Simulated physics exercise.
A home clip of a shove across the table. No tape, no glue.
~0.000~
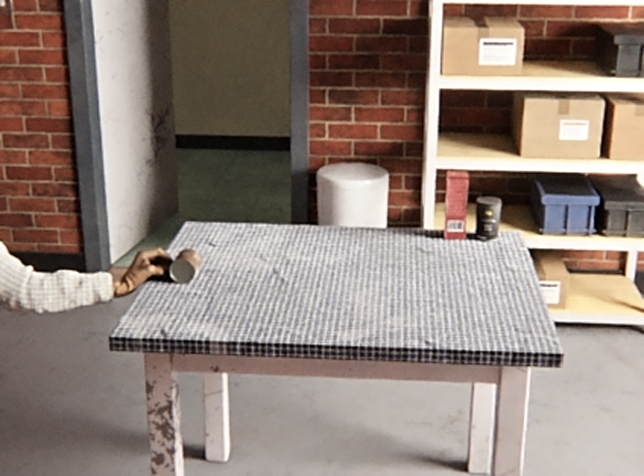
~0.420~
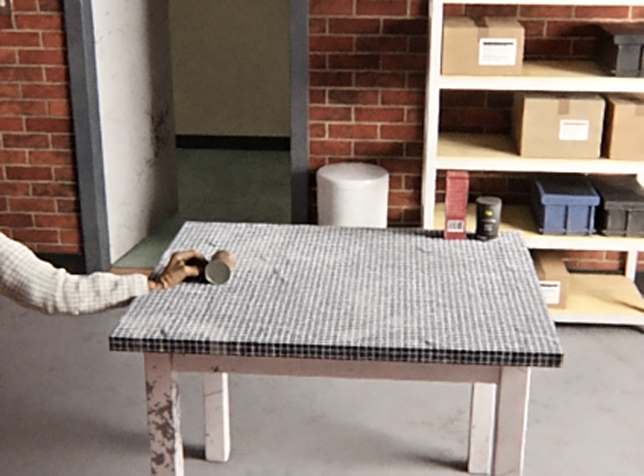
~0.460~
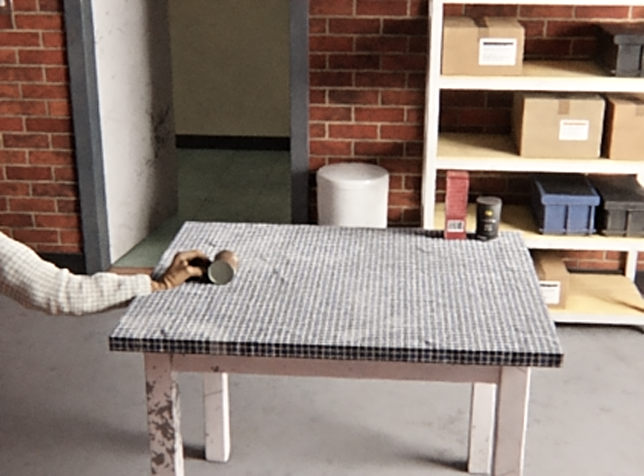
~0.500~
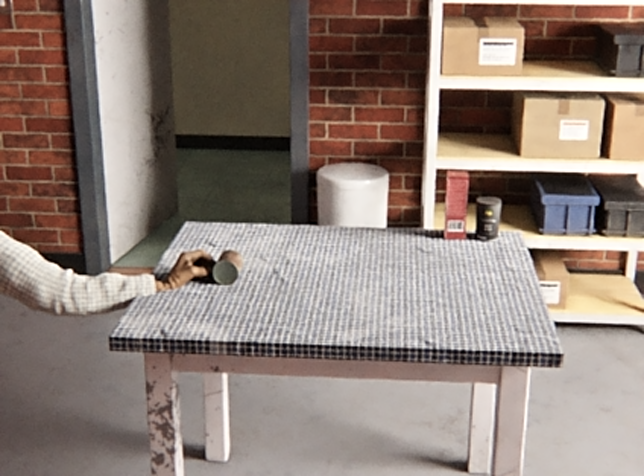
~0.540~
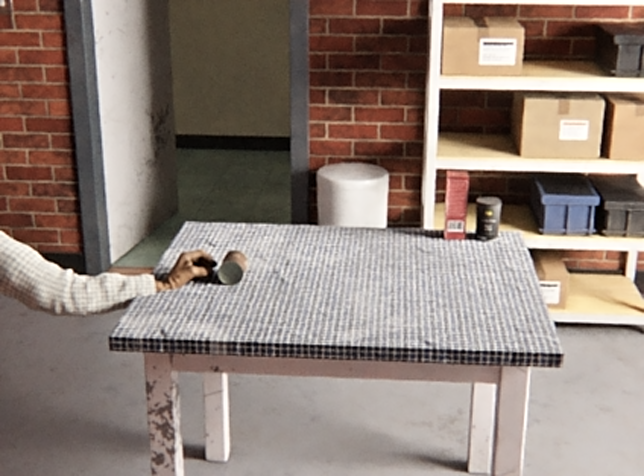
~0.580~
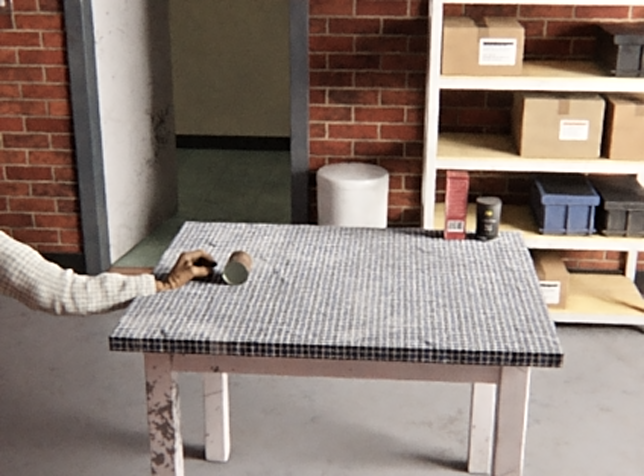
A hand in a cream knit sleeve pushed a small brown tin lying on its side a short way right across the checked tabletop, then stayed nearly still while the tin edged slightly farther right.
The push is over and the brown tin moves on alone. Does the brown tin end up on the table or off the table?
The brown tin stays on the table.
Around 0.68 s, brown tin displaced about its own width near (248, 268).
Around 0.78 s, brown tin displaced about its own width near (255, 268).
Around 0.88 s, brown tin displaced about its own width near (260, 268).
Around 0.98 s, brown tin displaced about its own width near (263, 268).
Finally (1.4 s), moved from the start, brown tin. Final places as the last picture's camera would see them, brown tin near (264, 268).
